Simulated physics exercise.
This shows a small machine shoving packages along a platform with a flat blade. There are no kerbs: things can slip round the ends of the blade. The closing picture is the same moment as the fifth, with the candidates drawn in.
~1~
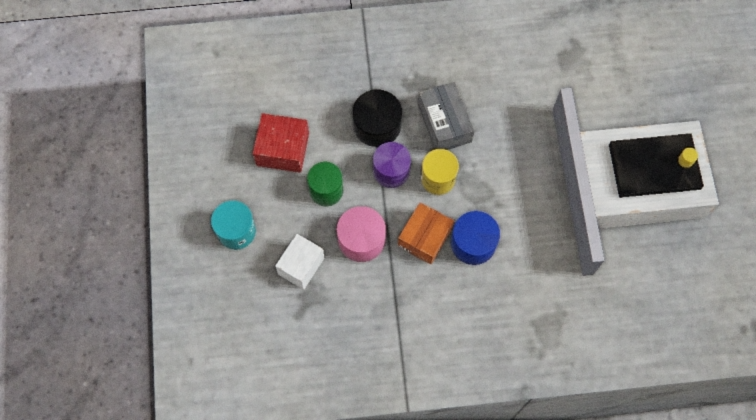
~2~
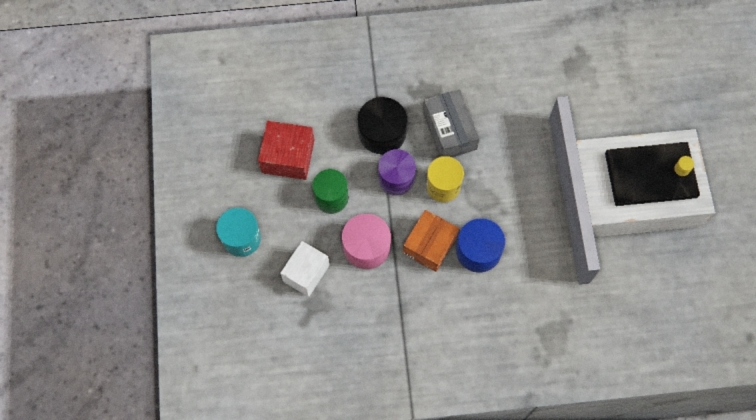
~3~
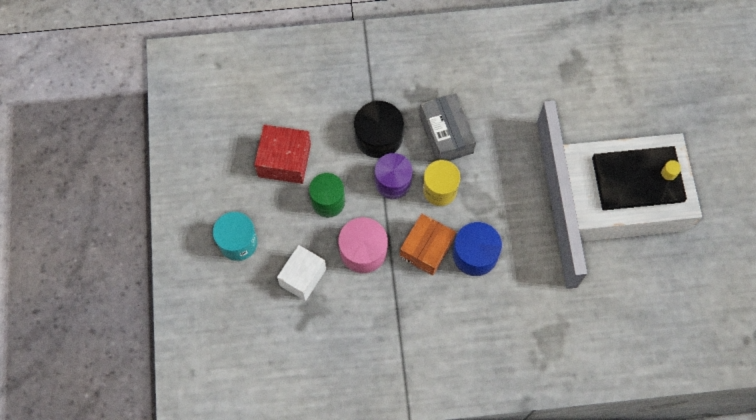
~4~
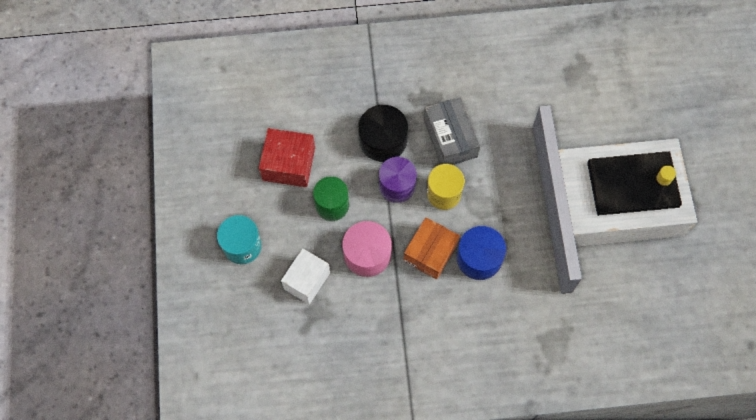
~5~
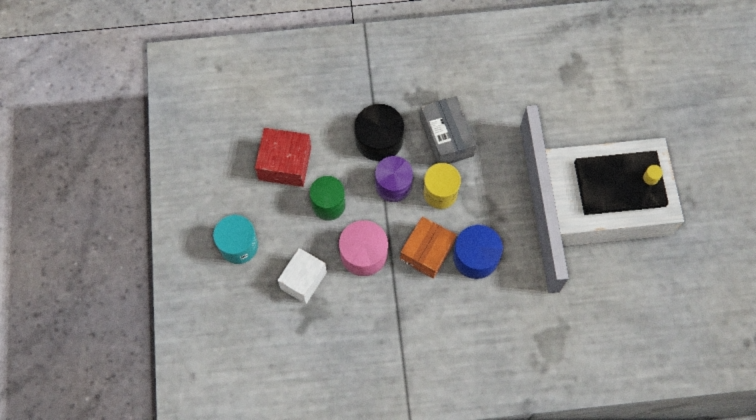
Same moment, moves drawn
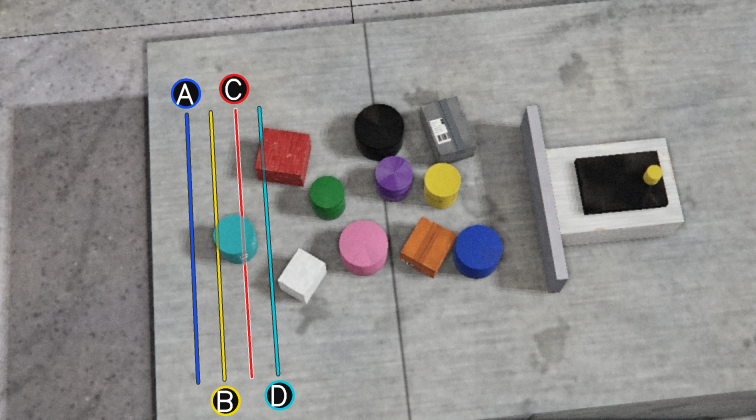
A small white machine with a flat grey blade creeping left across a grey platform towards a cluster of motionless colourful packages.
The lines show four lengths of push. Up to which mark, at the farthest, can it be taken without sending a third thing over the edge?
No third one falls up to B.
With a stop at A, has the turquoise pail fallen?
Yes.
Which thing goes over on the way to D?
It is the turquoise pail.
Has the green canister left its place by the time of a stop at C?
Yes.
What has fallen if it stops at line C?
The turquoise pail goes over.
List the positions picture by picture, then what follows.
Black canister (377, 119); turquoise pail (234, 226); orange box (426, 233), in the first picture.
Robot (646, 174); grey parcel (450, 125), in the second picture.
Robot (633, 178); green canister (328, 195), in the third picture.
Robot (628, 183); purple canister (398, 180), in the fourth picture.
Robot (615, 183); white crate (303, 276); yellow pail (442, 187); black canister (379, 133), in the fifth picture.
On the marked copy, A at (192, 242); B at (217, 239); C at (243, 237); D at (268, 234).
Taking B. A third of the way, robot (495, 194); white crate (291, 282); black canister (347, 135).
Two thirds of the way, robot (378, 206); turquoise pail (168, 232); pink canister (213, 227).
When it is over, robot (285, 215); turquoise pail over the edge; orange box (151, 312); one fallen.
As for the rest, A drops four; C is within the limit but short; D is within the limit but short.
